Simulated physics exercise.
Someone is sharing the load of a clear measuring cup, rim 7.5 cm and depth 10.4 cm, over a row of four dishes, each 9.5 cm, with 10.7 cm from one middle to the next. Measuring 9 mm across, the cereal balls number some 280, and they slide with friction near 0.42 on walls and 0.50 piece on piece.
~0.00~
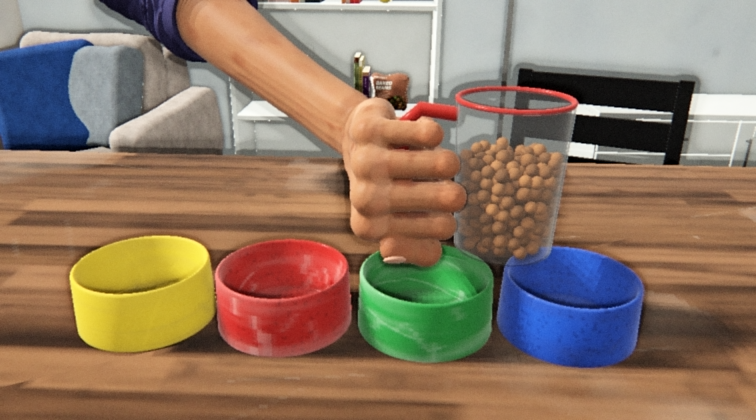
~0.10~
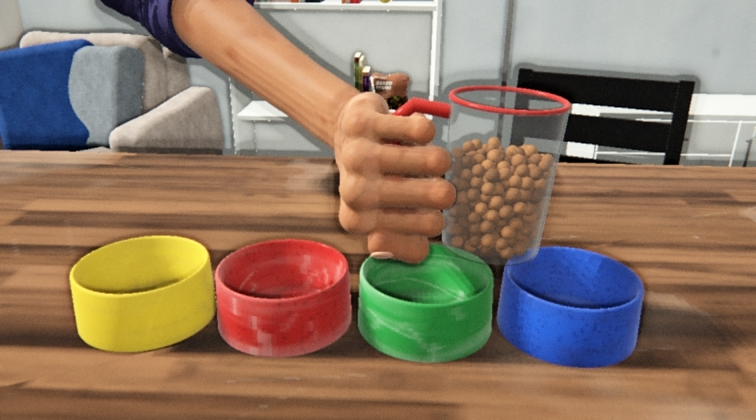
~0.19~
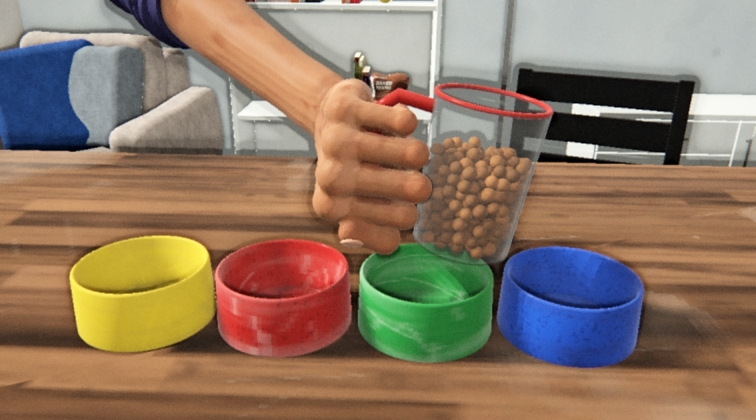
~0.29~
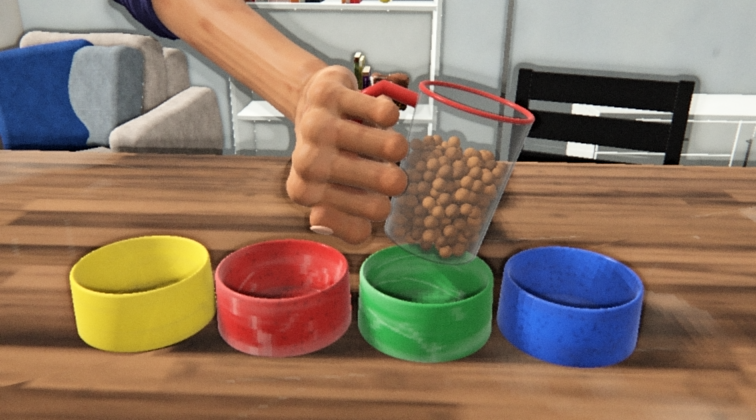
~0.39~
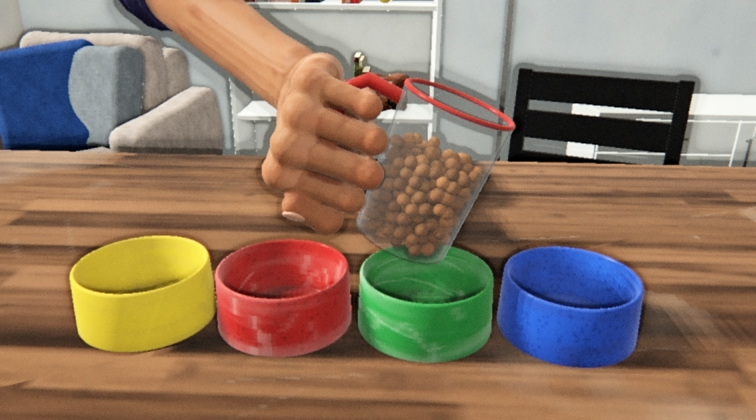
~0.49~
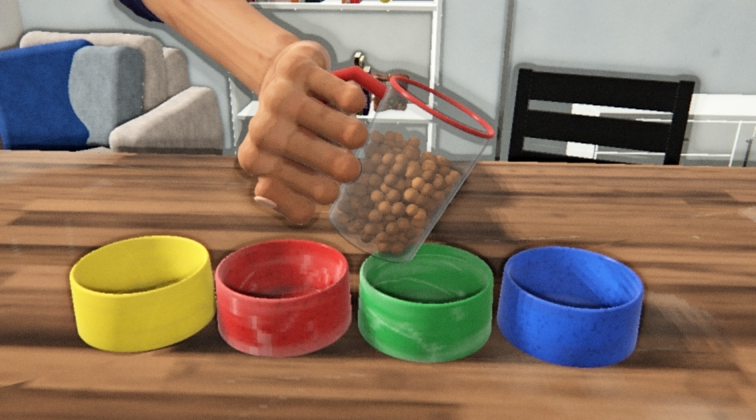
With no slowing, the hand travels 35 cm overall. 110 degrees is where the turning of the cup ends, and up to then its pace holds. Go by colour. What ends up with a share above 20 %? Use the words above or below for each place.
Red: Below; blue: Below; green: Below; yellow: Above; counter: Below.
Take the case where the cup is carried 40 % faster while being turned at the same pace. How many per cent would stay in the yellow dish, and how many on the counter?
Shares - yellow 100, counter 0.
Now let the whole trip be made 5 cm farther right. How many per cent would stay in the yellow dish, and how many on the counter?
After the change, yellow takes 60 while the counter takes 10.
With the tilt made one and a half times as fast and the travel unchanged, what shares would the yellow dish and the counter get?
That gives yellow 30 with 0 for the counter.
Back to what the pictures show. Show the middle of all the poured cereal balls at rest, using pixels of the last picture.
I'd say roughly (138, 286).
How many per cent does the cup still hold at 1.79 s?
It comes to about 95 percent.
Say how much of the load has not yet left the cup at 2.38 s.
It should be near 30 per cent.
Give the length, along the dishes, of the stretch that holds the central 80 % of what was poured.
Roughly 6 centimetres.
After 1.27 s, tilt 75 degrees; cup holds 100 %.
After 1.79 s, tilt 107 degrees; cup holds 95 %, yellow 5 %.
After 2.38 s, tilt 110 degrees; cup holds 30 %, yellow 70 %.
By 3.7 s all is still; red 0 %, blue 0 %, green 0 %, yellow 95 %, counter 0 %.
